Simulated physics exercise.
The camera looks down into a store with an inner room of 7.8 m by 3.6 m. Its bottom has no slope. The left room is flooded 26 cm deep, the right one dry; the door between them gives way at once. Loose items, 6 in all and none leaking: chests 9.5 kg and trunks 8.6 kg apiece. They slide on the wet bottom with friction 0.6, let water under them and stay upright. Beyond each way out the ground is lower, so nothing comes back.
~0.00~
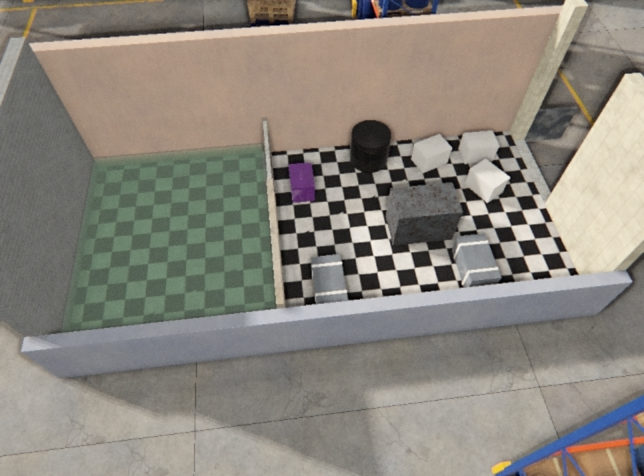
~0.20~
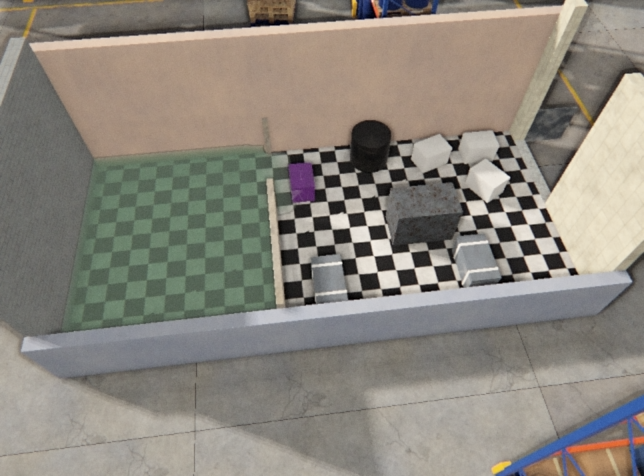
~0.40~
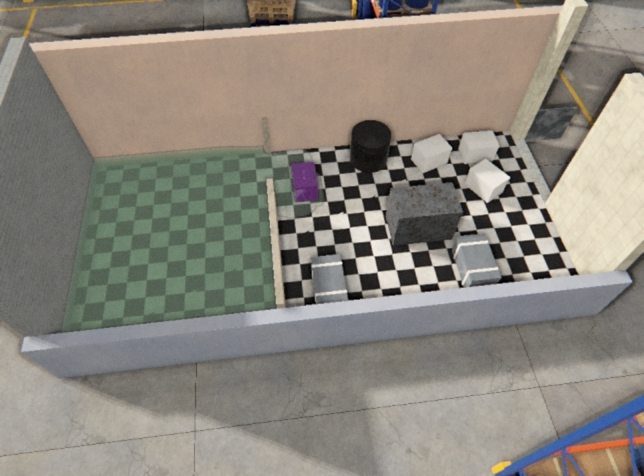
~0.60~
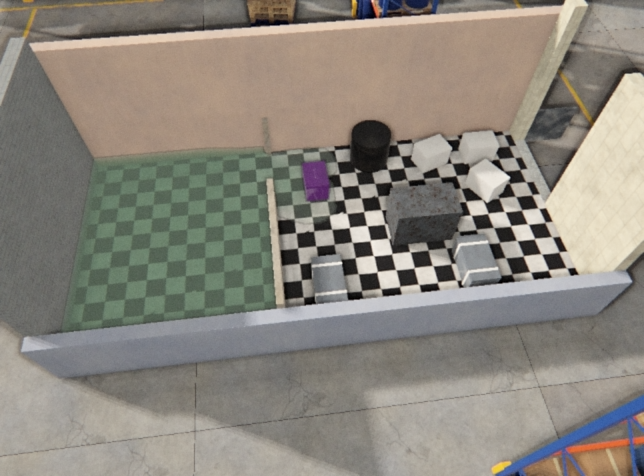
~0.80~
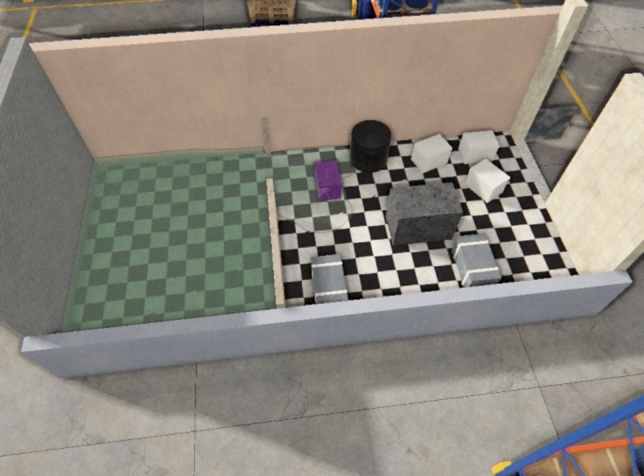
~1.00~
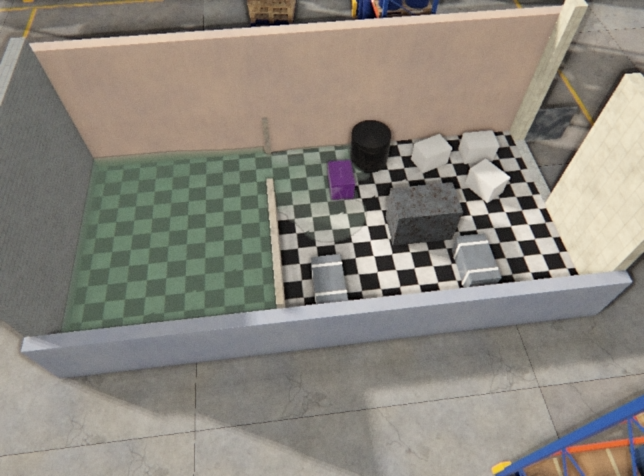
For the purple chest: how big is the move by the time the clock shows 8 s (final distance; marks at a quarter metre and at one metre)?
Purple chest gets carried off.
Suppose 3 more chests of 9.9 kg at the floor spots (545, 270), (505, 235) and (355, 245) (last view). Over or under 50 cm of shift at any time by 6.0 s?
In turn: Less, under, over.
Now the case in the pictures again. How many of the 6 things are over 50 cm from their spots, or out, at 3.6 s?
I count 1.
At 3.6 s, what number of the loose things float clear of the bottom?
0 of them.
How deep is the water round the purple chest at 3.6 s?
Roughly 6 cm.
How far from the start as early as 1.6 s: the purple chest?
About 140 cm.
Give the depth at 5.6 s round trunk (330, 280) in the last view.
About 6 cm.
After 1.6 s the purple chest is near (384, 174), 1.4 m from its start, aground; 0 of 6 are out; 0 afloat.
After 3.6 s the purple chest is near (477, 166), 3.0 m from its start, aground; 0 of 6 are out; 0 afloat.
After 5.6 s the purple chest has gone out; 2 of 6 are out; 2 afloat.
After 8.0 s the purple chest has gone out; 2 of 6 are out; 4 afloat.
